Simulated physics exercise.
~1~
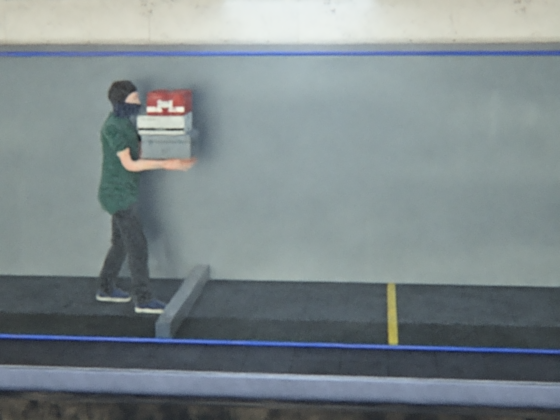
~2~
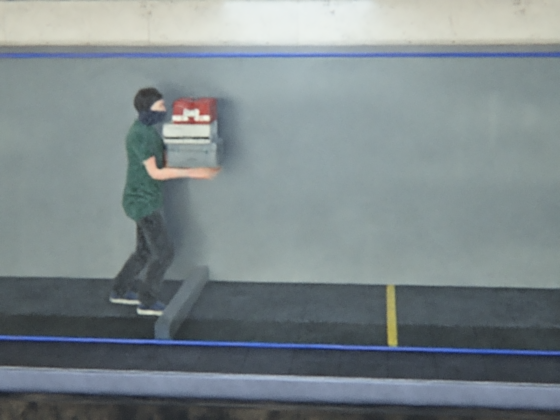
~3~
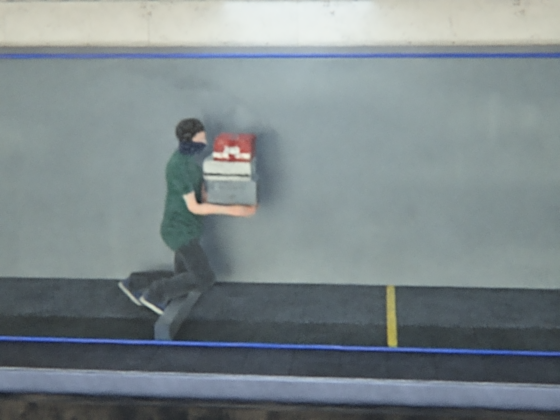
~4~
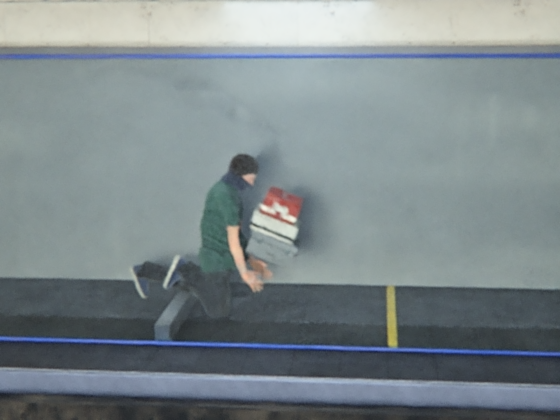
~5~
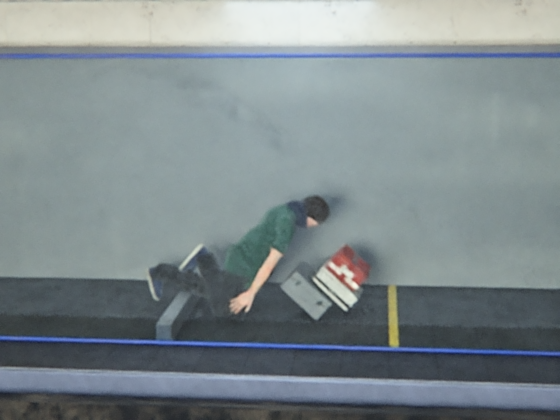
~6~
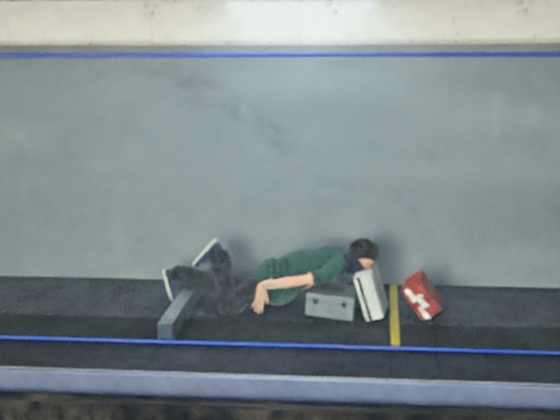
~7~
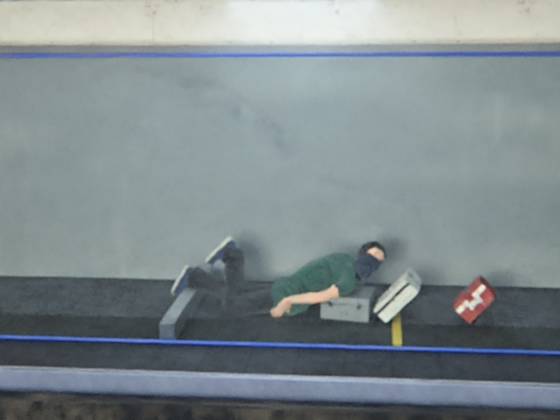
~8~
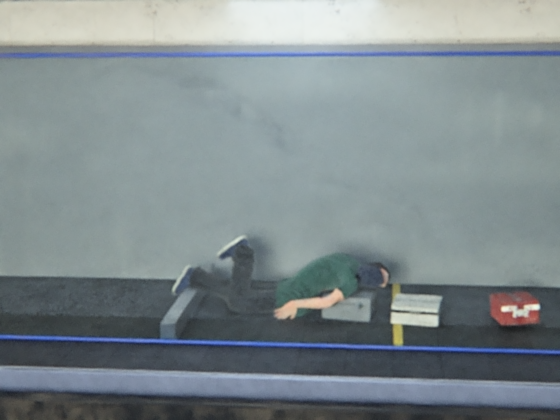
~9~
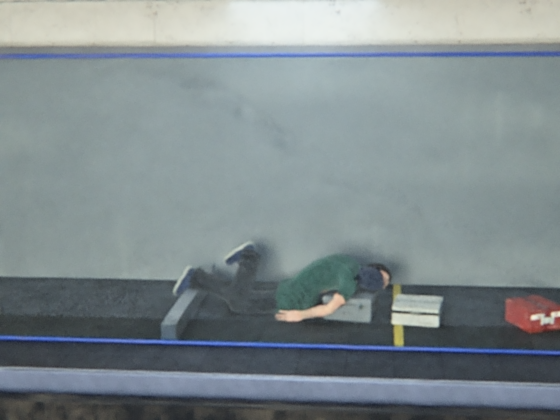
The footage shows a masked person in a green shirt carrying a stacked load rightward, tripping over a low grey rail and falling forward. The grey toolbox stays short of the yellow line beside the prone person, while the white carton and red parcel tumble past it.
